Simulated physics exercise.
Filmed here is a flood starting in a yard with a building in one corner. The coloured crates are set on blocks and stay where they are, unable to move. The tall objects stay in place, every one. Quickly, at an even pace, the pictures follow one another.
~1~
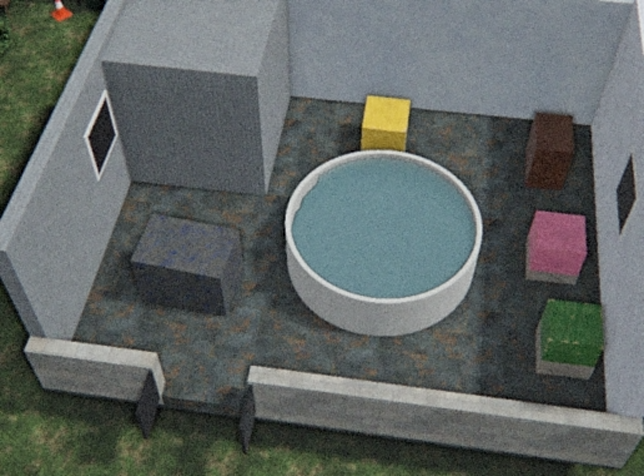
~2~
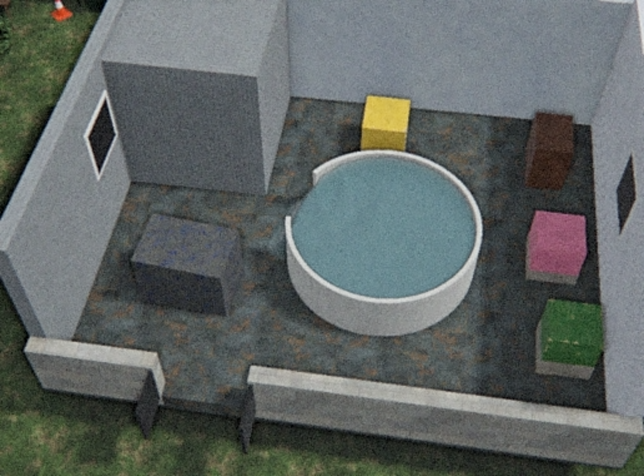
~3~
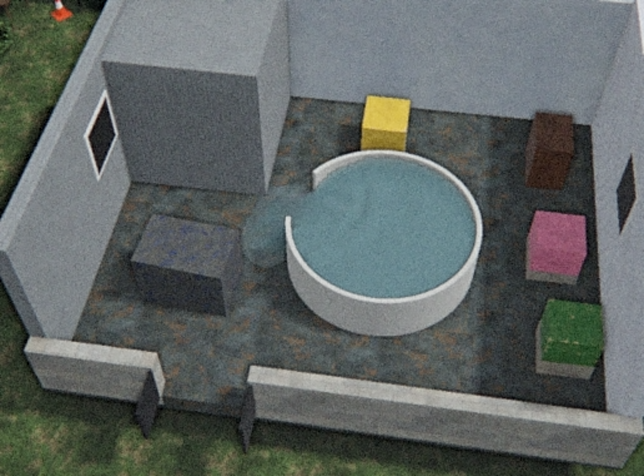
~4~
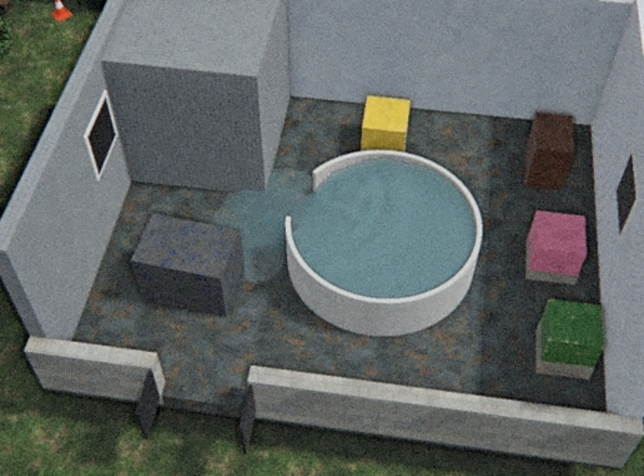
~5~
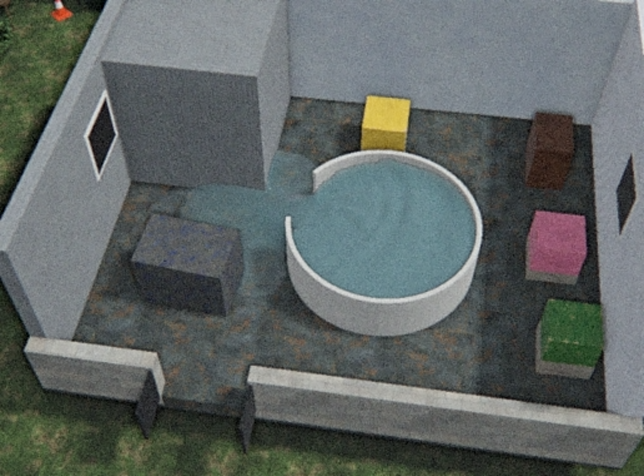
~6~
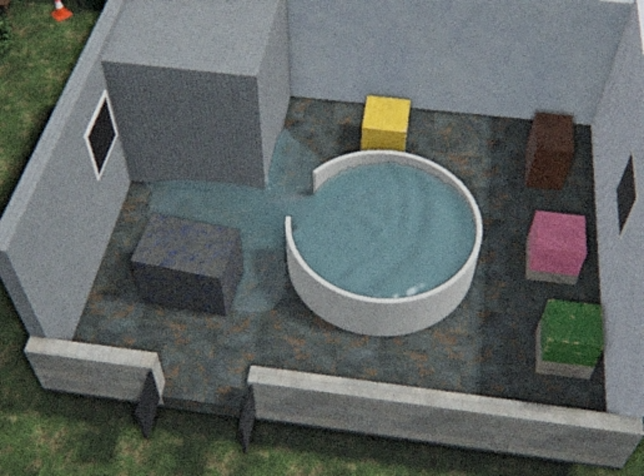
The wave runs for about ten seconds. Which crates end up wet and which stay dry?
The green crate stays dry; the pink crate stays dry; the yellow crate stays dry.
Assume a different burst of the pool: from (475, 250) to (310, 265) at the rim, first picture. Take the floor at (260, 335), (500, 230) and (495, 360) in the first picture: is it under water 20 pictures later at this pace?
Sodden, then sodden, then sodden.
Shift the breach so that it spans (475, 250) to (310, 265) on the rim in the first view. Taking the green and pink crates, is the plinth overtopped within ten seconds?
As I see it, the green crate gets reached, and the pink crate gets reached.
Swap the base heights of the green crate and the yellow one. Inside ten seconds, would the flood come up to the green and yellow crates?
Result: Green crate gets splashed; yellow crate comes through fine.
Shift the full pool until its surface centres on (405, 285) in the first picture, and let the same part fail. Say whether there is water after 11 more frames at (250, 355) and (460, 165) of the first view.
The first spot is inundated and the second is not reached.
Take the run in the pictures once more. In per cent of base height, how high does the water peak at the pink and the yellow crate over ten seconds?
Roughly 80 and 80 per cent respectively.
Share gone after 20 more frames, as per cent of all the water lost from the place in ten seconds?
Estimate: Some 10 %.
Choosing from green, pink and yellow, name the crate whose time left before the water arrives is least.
That would be the crate marked yellow.
A moment on, water covers 25 % of the floor; the green crate not reached, the pink crate not reached, the yellow crate not reached.
Next, water covers 35 % of the floor; the green crate not reached, the pink crate not reached, the yellow crate water round its plinth.
Then, water covers 50 % of the floor; the green crate not reached, the pink crate not reached, the yellow crate water round its plinth.
Later, water covers 90 % of the floor; the green crate water round its plinth, the pink crate water round its plinth, the yellow crate water round its plinth.
In the end, water covers 100 % of the floor; the green crate stayed above the water, the pink crate stayed above the water, the yellow crate stayed above the water.
